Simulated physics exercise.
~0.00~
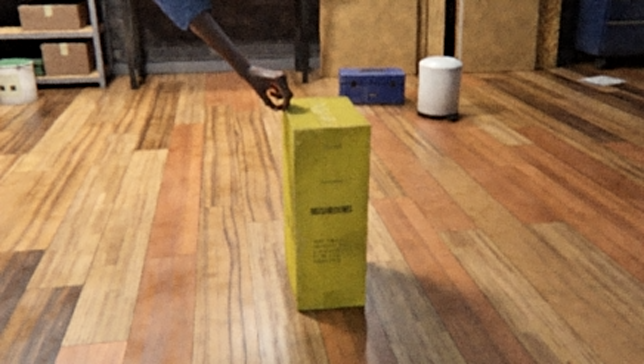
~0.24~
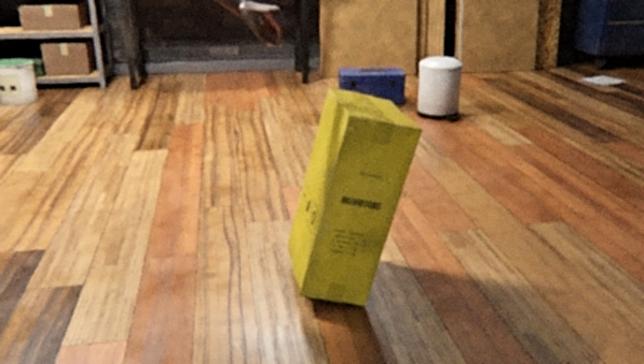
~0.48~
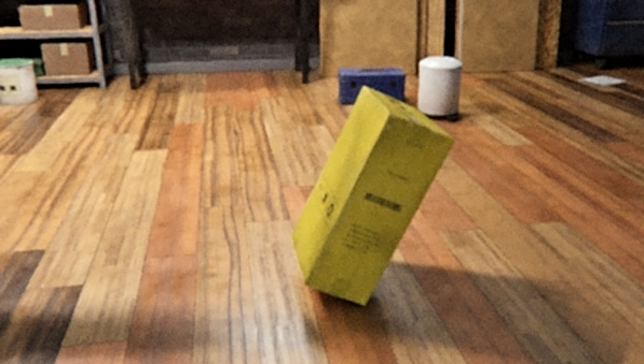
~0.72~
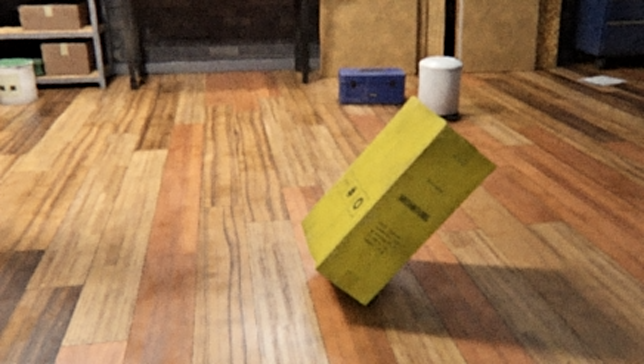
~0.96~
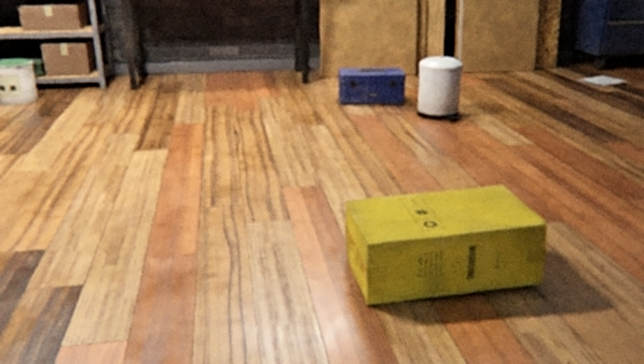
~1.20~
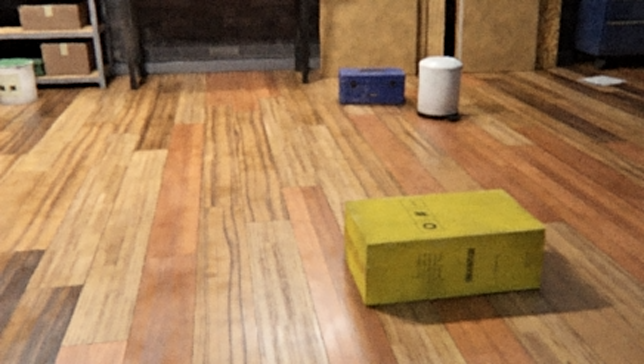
A tall yellow box stands upright on a wooden plank floor, with a hand touching its top edge from the left. The box tips to the right as the hand lets go and draws back out of view. With nobody holding it, the box leans further and further over its lower right edge. It does not recover its balance and topples onto its side. It ends at rest, lying lengthwise on the floor, while the blue box and white cylinder behind it stay where they are.
